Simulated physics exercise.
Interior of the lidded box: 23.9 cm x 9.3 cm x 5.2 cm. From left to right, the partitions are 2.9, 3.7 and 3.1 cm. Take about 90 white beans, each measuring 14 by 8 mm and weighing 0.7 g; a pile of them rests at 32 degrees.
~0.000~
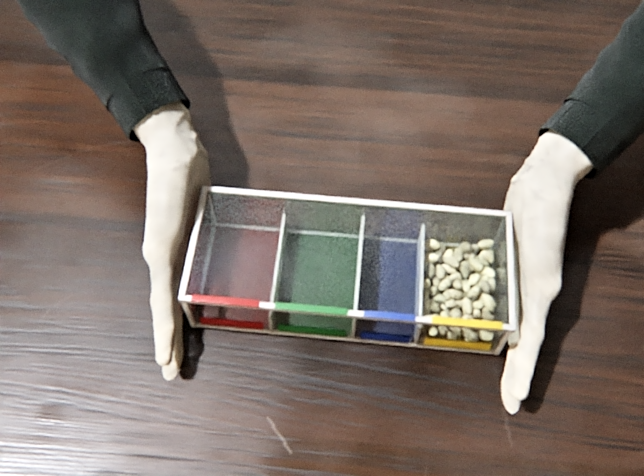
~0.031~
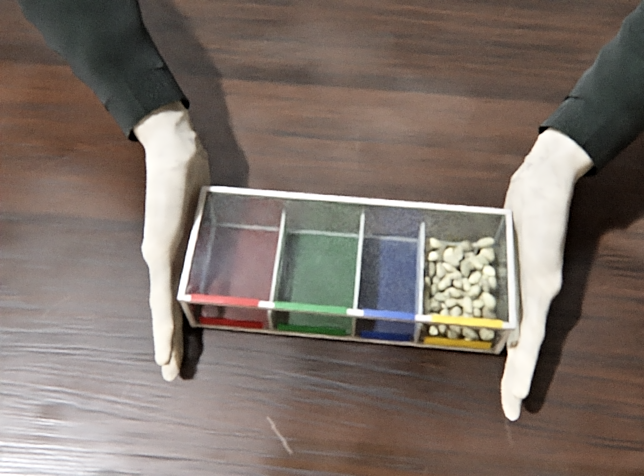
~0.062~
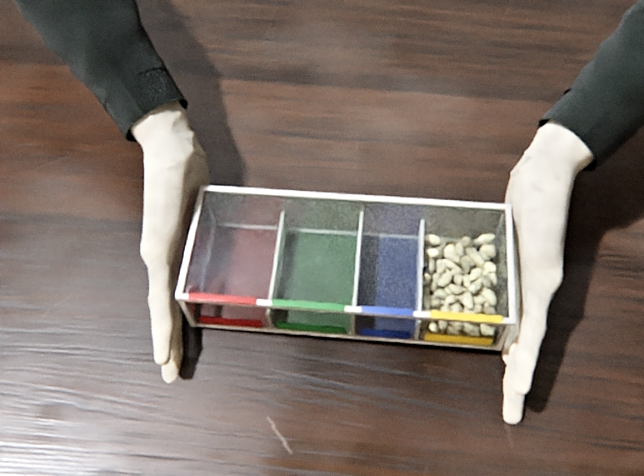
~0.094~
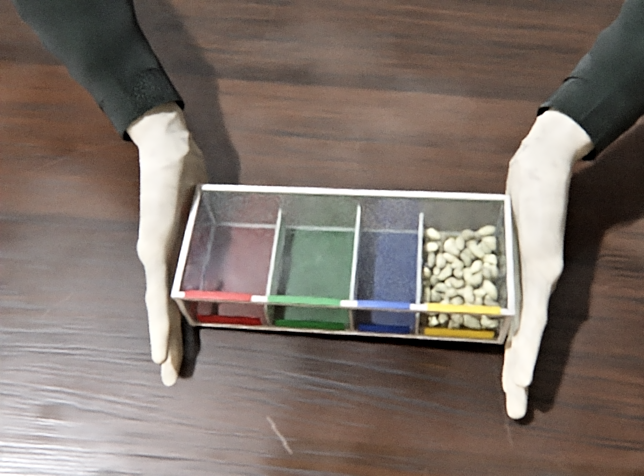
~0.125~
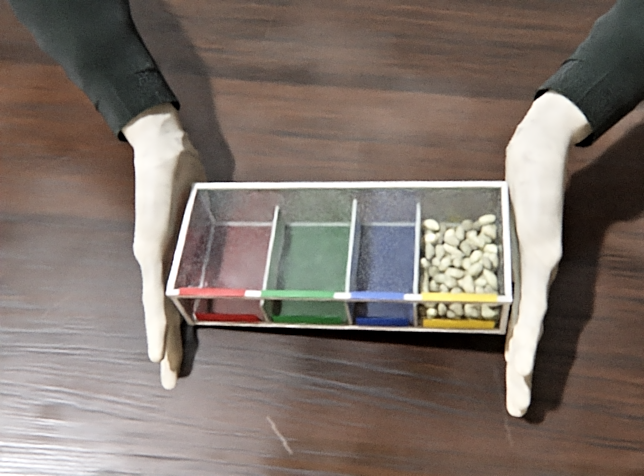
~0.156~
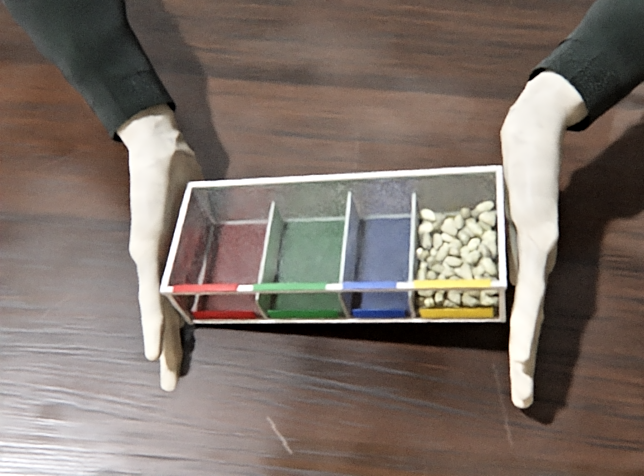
Two hands slowly tilt a clear divided box, raising its right end with the pale beans.
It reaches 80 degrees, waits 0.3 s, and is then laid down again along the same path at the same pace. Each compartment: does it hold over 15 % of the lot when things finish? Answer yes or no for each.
Red compartment: Yes, blue compartment: Yes, green compartment: No, yellow compartment: Yes.
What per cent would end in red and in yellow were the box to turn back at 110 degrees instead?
Red 55, yellow 0.
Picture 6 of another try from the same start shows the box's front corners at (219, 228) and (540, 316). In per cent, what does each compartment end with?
Red 0 %, blue 0 %, green 0 %, yellow 100 %.
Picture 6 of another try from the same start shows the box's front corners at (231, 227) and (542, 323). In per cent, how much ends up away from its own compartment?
That would be some 0 in a hundred.
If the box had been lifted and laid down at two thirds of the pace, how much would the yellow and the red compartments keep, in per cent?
Then yellow would get 50 per cent, while red would get 25 per cent.
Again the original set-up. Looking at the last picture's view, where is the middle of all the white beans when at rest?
Estimated resting centre: Around (373, 267).
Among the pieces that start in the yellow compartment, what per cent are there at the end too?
Share retained: Approx. 40 %.
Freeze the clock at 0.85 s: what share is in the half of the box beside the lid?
Something like 50 percent of the pieces.
After 0.85 s, tilt 80 degrees; blue 35 %, green 15 %, yellow 45 %.
After 1.31 s, tilt 45 degrees; red 35 %, blue 25 %, green 5 %, yellow 35 %.
After 1.85 s, tilt 0 degrees; red 35 %, blue 25 %, green 5 %, yellow 35 %.
At rest (2.3 s), red 35 %, blue 25 %, green 5 %, yellow 35 %.
